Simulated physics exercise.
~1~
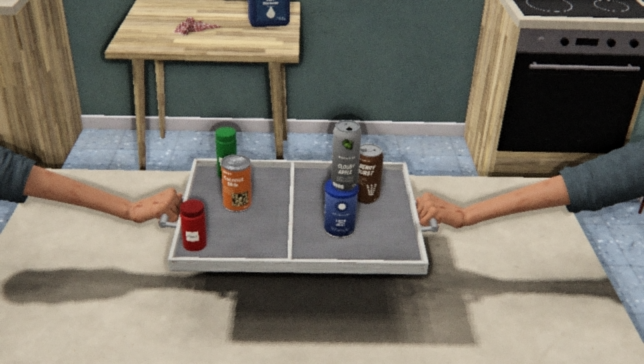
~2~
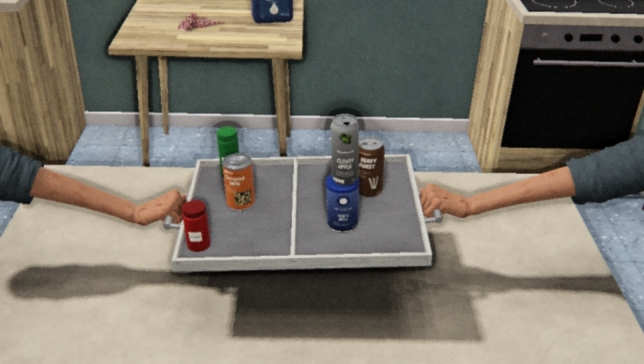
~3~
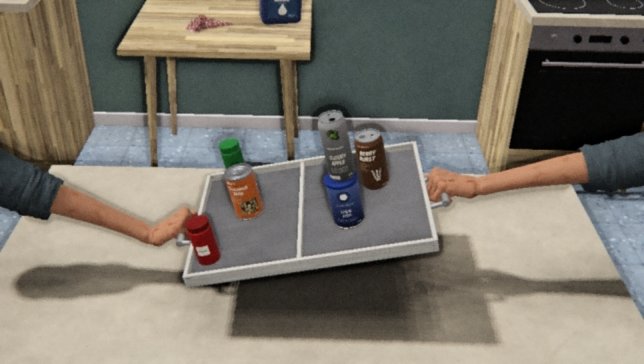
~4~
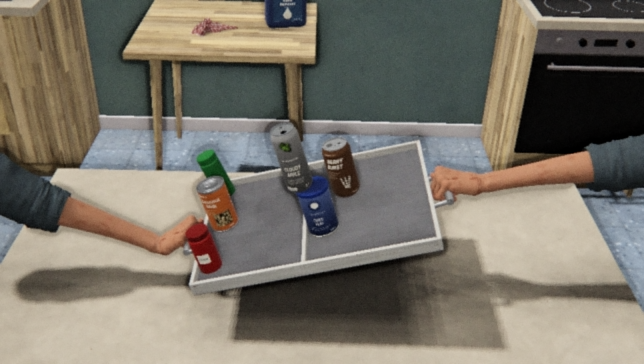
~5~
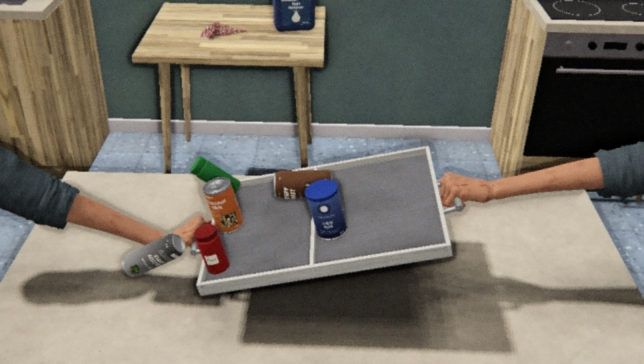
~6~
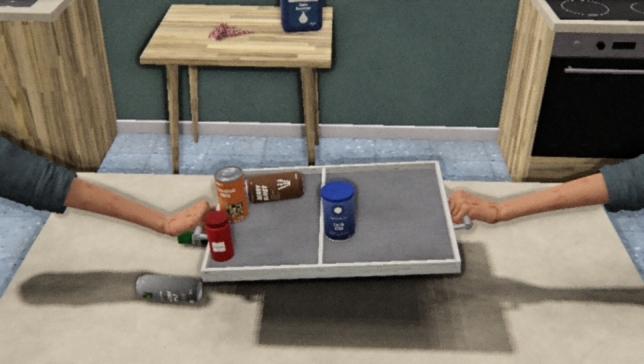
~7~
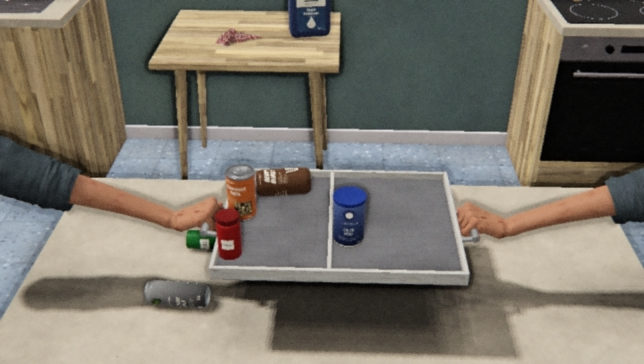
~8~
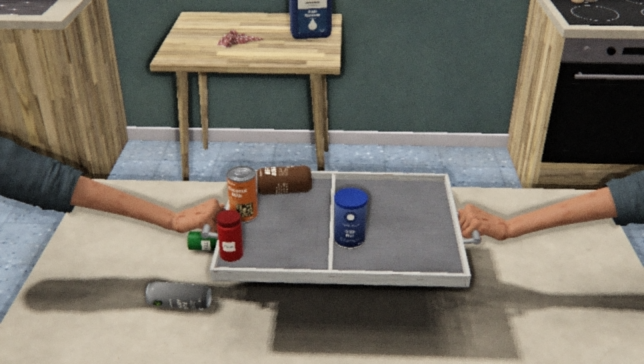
In a kitchen, two hands tipped a tray of cans and shakers down to the left and levelled it again; the grey can and green shaker fell off, the brown can toppled, and the blue, orange and red ones stayed upright.
